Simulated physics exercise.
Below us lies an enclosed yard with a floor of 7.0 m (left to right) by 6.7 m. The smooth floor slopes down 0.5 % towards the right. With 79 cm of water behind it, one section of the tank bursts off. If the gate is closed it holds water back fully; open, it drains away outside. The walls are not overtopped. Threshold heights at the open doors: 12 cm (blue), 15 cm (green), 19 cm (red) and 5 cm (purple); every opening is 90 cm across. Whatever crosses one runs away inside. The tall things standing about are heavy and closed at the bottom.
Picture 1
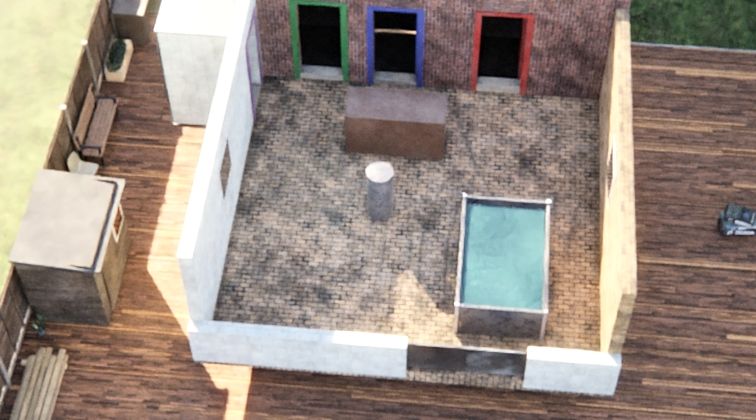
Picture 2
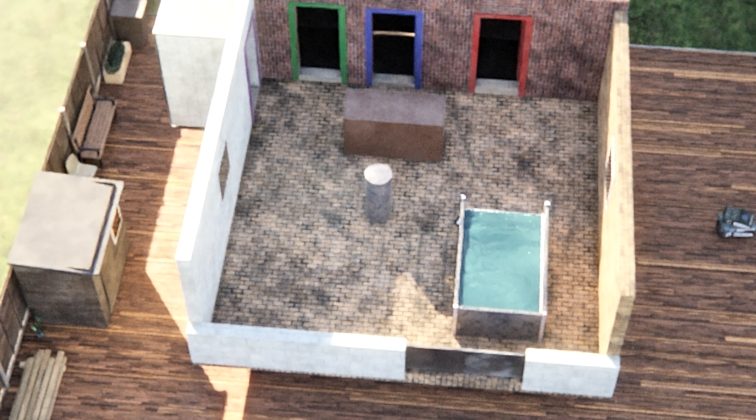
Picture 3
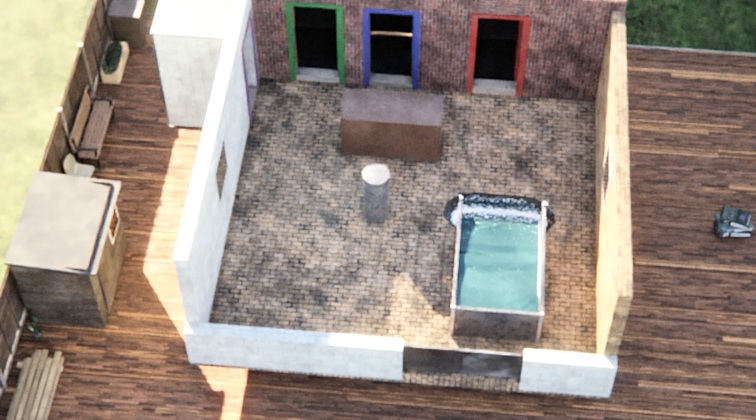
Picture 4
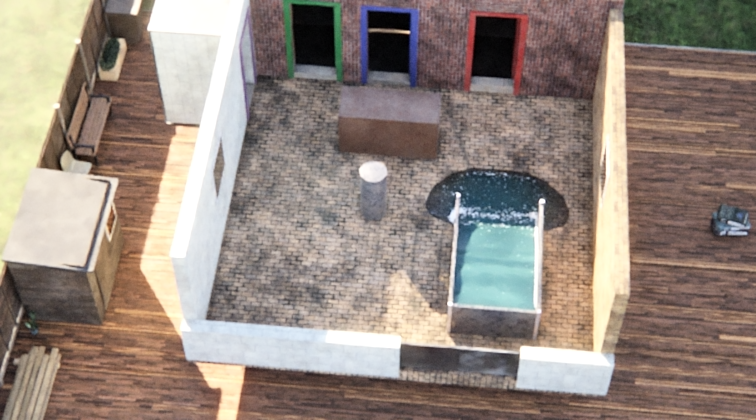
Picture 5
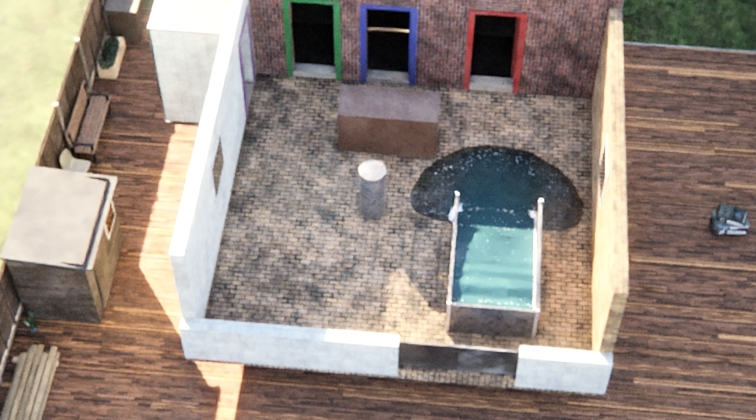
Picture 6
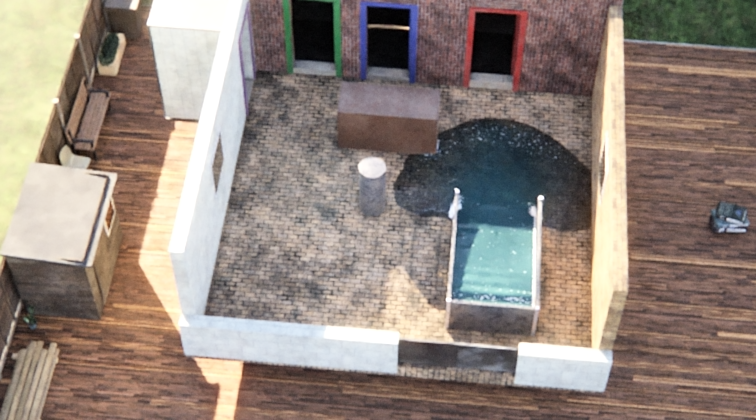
Water burst out of the far side of a tank in a walled brick yard, foaming at first, then spread in a widening dark fan across the floor towards three coloured doorways.
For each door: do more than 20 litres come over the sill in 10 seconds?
Door by door: At the blue door it does not reach the limit; at the green door it stays under the limit; at the red door it exceeds the limit; at the purple door it goes over the limit.
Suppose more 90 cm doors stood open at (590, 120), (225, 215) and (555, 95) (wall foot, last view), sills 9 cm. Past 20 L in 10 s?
In that order: Above, below, past it.
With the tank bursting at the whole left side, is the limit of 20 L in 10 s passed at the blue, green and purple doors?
Then: Blue not over, green below, purple past it.
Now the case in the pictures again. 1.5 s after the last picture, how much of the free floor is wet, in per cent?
Near 35 per cent is wet.
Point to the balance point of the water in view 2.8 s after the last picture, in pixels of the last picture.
Around (478, 163).
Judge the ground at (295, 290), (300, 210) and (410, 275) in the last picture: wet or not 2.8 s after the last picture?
In turn: Not reached, flooded, still dry.
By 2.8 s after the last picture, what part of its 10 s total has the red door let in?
About 95 per cent.
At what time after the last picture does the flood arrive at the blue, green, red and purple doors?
Arrival: Blue 0.9 s, green 1.6 s, red 0.2 s, purple 2.4 s.
Then, 0.7 s after the last picture water covers 30 % of the floor and is deepest (33 cm) near (488, 218); blue door not reached, green door not reached, red door 33 cm at the sill, 23 L in, purple door not reached.
Then, 1.5 s after the last picture water covers 35 % of the floor and is deepest (46 cm) near (583, 121); blue door 8 cm at the sill, 0 L in, green door not reached, red door 36 cm at the sill, 81 L in, purple door not reached.
Then, 2.8 s after the last picture water covers 55 % of the floor and is deepest (26 cm) near (528, 150); blue door 9 cm at the sill, 0 L in, green door 4 cm at the sill, 0 L in, red door 26 cm at the sill, 156 L in, purple door 11 cm at the sill, 1 L in.
Then, 5.3 s after the last picture water covers 70 % of the floor and is deepest (16 cm) near (269, 96); blue door 8 cm at the sill, 0 L in, green door 6 cm at the sill, 0 L in, red door 12 cm at the sill, 167 L in, purple door 14 cm at the sill, 131 L in.
Then, 9.3 s after the last picture water covers 95 % of the floor and is deepest (10 cm) near (359, 351); blue door 4 cm at the sill, 0 L in, green door 9 cm at the sill, 0 L in, red door 7 cm at the sill, 167 L in, purple door 8 cm at the sill, 212 L in.
